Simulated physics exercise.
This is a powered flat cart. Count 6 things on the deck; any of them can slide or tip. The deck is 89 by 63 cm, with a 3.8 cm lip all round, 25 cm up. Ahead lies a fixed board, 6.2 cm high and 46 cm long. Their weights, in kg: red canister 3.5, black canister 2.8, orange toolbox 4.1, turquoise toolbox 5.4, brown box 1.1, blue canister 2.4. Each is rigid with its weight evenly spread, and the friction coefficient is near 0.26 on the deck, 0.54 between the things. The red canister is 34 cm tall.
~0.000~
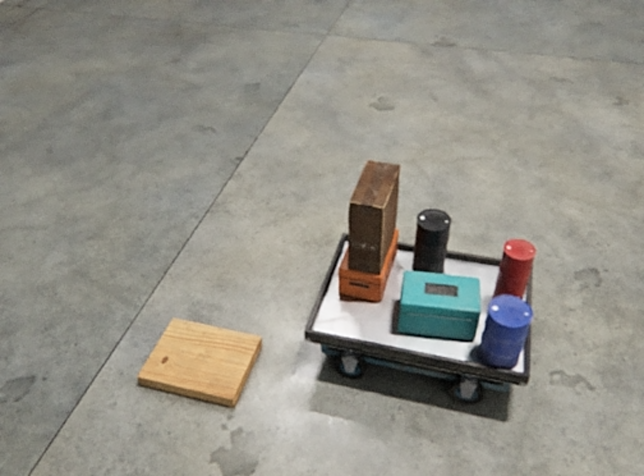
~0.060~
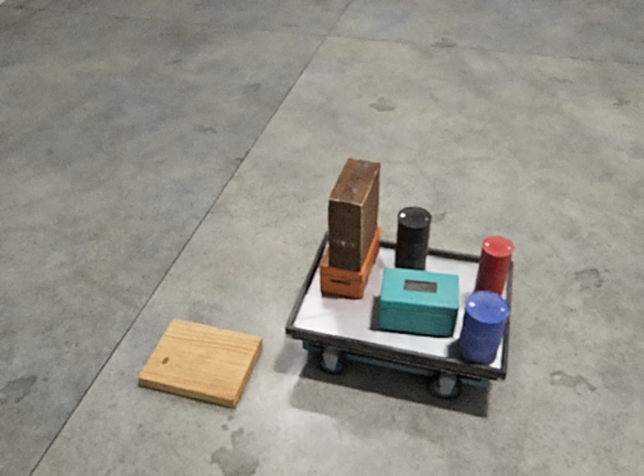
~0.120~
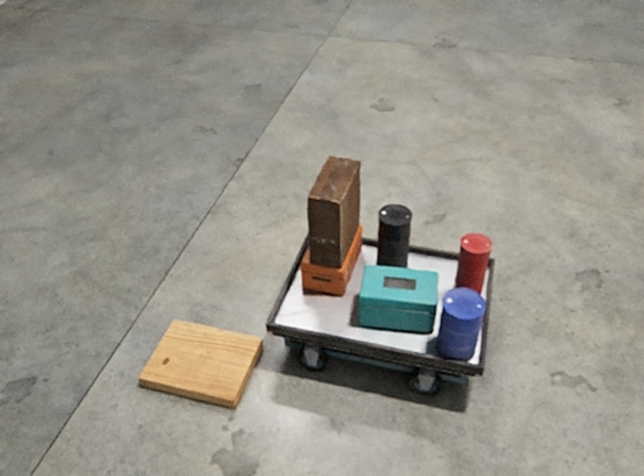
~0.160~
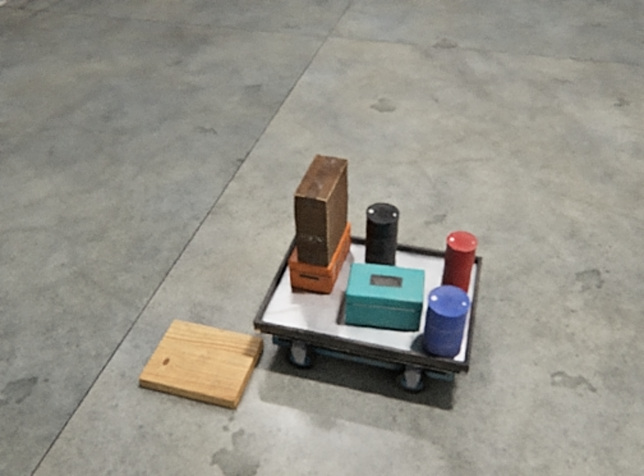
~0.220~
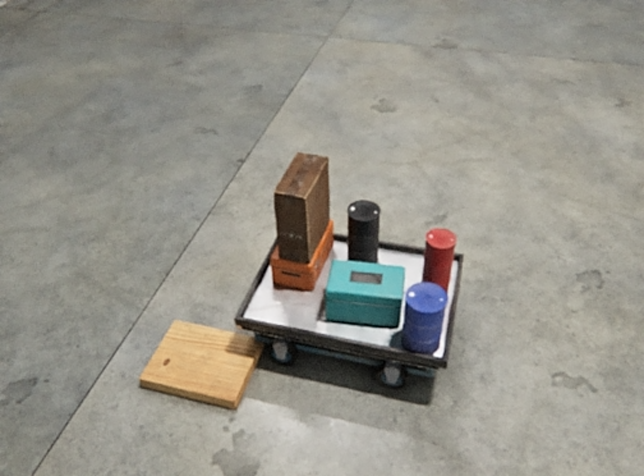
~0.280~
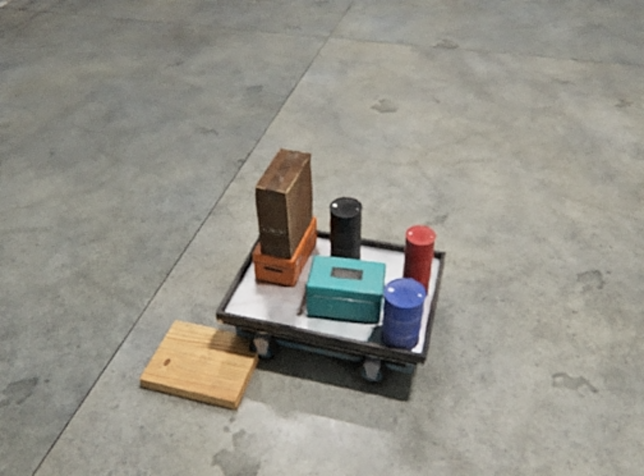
A loaded flat cart rolls left across a concrete floor toward a flat wooden board.
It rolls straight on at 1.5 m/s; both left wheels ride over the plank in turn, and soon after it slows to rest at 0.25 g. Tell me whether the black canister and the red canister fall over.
The black canister stays upright and the red canister tips over.
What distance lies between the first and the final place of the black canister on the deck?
About 4 cm.
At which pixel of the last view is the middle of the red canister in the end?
Around (52, 247).
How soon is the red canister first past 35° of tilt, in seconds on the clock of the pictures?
At about 0.9 s.
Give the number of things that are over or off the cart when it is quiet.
3 of them.
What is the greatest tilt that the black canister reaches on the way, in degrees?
Up to 8°.
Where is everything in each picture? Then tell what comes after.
Cart has run 0 cm; black canister (431, 245); red canister (512, 278), in the first frame.
Cart has run 9 cm; brown box (355, 215); blue canister (482, 330), in the second frame.
Cart has run 18 cm; orange toolbox (333, 255); turquoise toolbox (398, 298), in the third frame.
Cart has run 24 cm; brown box (323, 211); blue canister (445, 324), in the fourth frame.
Cart has run 33 cm; orange toolbox (303, 251); turquoise toolbox (366, 293), in the fifth frame.
Cart has run 42 cm; black canister (346, 232); red canister (418, 264), in the sixth frame.
By 0.78 s, cart has run 117 cm; red canister tilted 22° near (248, 212); black canister 3 cm from its spot near (207, 205); brown box on its side.
By 1.28 s, cart has run 189 cm; red canister tilted 23° near (117, 215); black canister 4 cm from its spot near (85, 190); blue canister on its side.
When it is over (2.7 s), off the cart and tipped over, brown box; lying over on the deck, red canister and blue canister; not toppled but over 10 cm from the start, turquoise toolbox; the other 2 within 10 cm of the start. End places, in pixels of the last picture, black canister near (46, 184), red canister near (52, 247).
